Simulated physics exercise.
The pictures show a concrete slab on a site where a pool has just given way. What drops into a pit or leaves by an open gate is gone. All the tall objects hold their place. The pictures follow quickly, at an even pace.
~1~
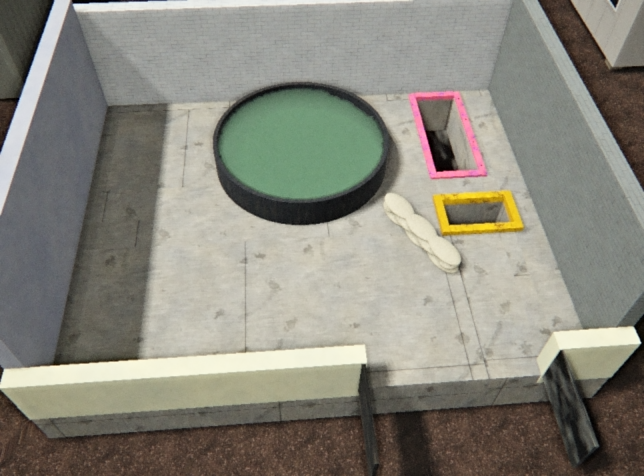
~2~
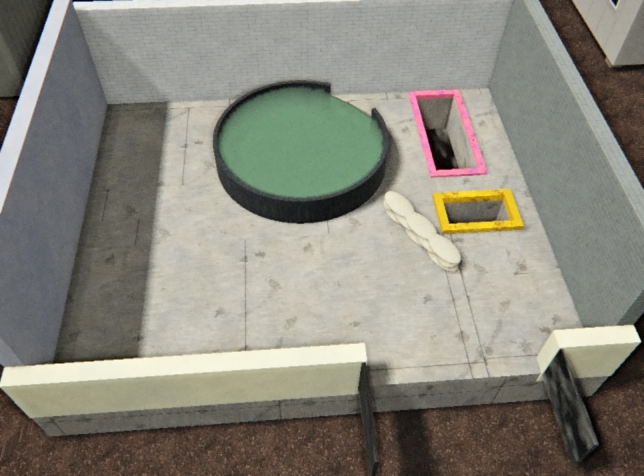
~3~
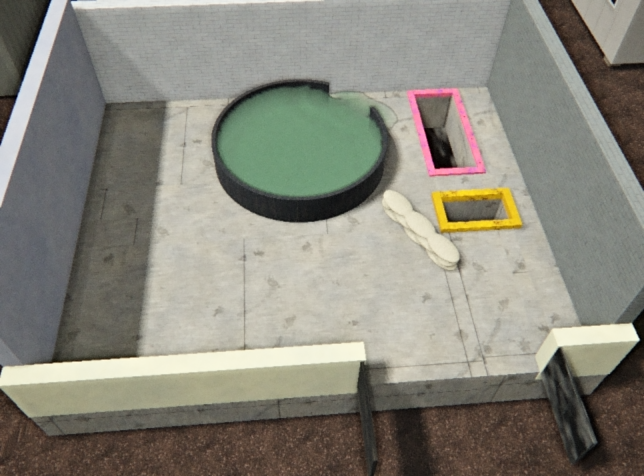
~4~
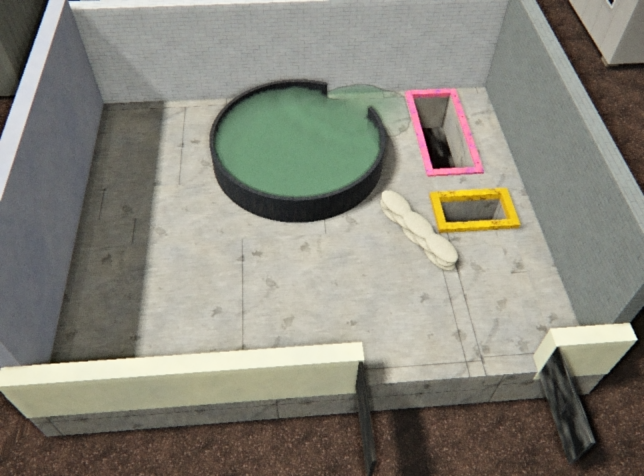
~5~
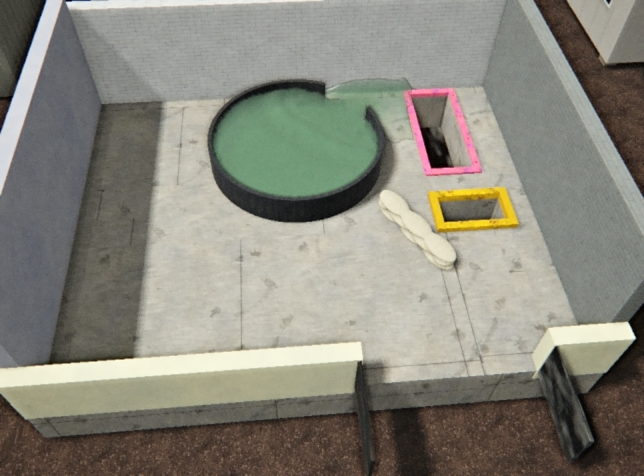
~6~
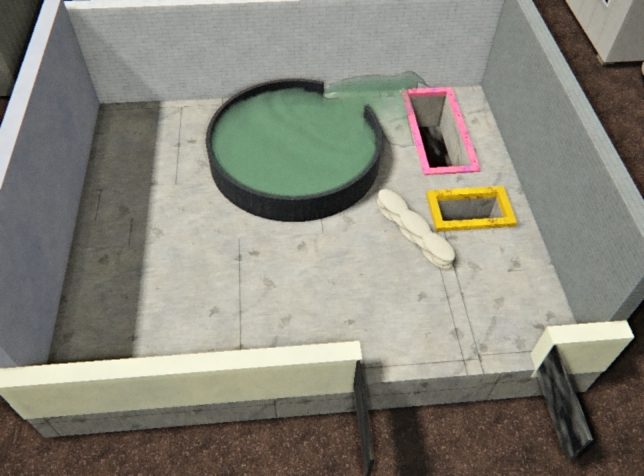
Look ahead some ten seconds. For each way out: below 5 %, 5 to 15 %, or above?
One by one: The gate takes under 5 %; the pink pit takes over 15 %; the yellow pit takes under 5 %.
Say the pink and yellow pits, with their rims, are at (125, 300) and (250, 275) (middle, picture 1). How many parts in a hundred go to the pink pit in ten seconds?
Parts in a hundred: Pink 0.
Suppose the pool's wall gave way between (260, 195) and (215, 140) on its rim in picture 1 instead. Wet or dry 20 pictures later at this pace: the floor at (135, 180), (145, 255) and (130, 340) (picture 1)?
In turn: Covered, flooded, wet.
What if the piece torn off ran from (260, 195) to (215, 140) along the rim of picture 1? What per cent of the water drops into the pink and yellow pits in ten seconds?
In per cent: Pink 0, yellow 0.
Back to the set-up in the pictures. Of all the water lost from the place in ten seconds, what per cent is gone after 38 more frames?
Near 75 in a hundred.
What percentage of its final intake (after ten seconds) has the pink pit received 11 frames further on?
Some 25 per cent.
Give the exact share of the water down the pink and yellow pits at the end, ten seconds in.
About 44 and 0 per cent.
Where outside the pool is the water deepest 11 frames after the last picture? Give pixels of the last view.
Close to (350, 97).
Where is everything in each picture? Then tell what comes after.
The first frame shows still water in the round pool at (301, 140).
In the second frame, water pours out on the round pool's far side and has run to a hidden place.
In the third frame, the front is at (392, 121), out from the gap on the round pool's far side.
In the fourth frame, the front is at (406, 105), out from the gap on the round pool's far side.
In the fifth frame, the front is at (412, 90), out from the gap on the round pool's far side.
In the sixth frame, water pours out on the round pool's far side and has run to (429, 89).
A moment on, water covers 5 % of the floor; the gate 0 %, the pink pit 4 %, the yellow pit 0 %.
Next, water covers 10 % of the floor; the gate 0 %, the pink pit 11 %, the yellow pit 0 %.
Then, water covers 20 % of the floor; the gate 0 %, the pink pit 21 %, the yellow pit 0 %.
Later, water covers 35 % of the floor; the gate 0 %, the pink pit 34 %, the yellow pit 0 %.
In the end, water covers 55 % of the floor; the gate 0 %, the pink pit 44 %, the yellow pit 0 %.
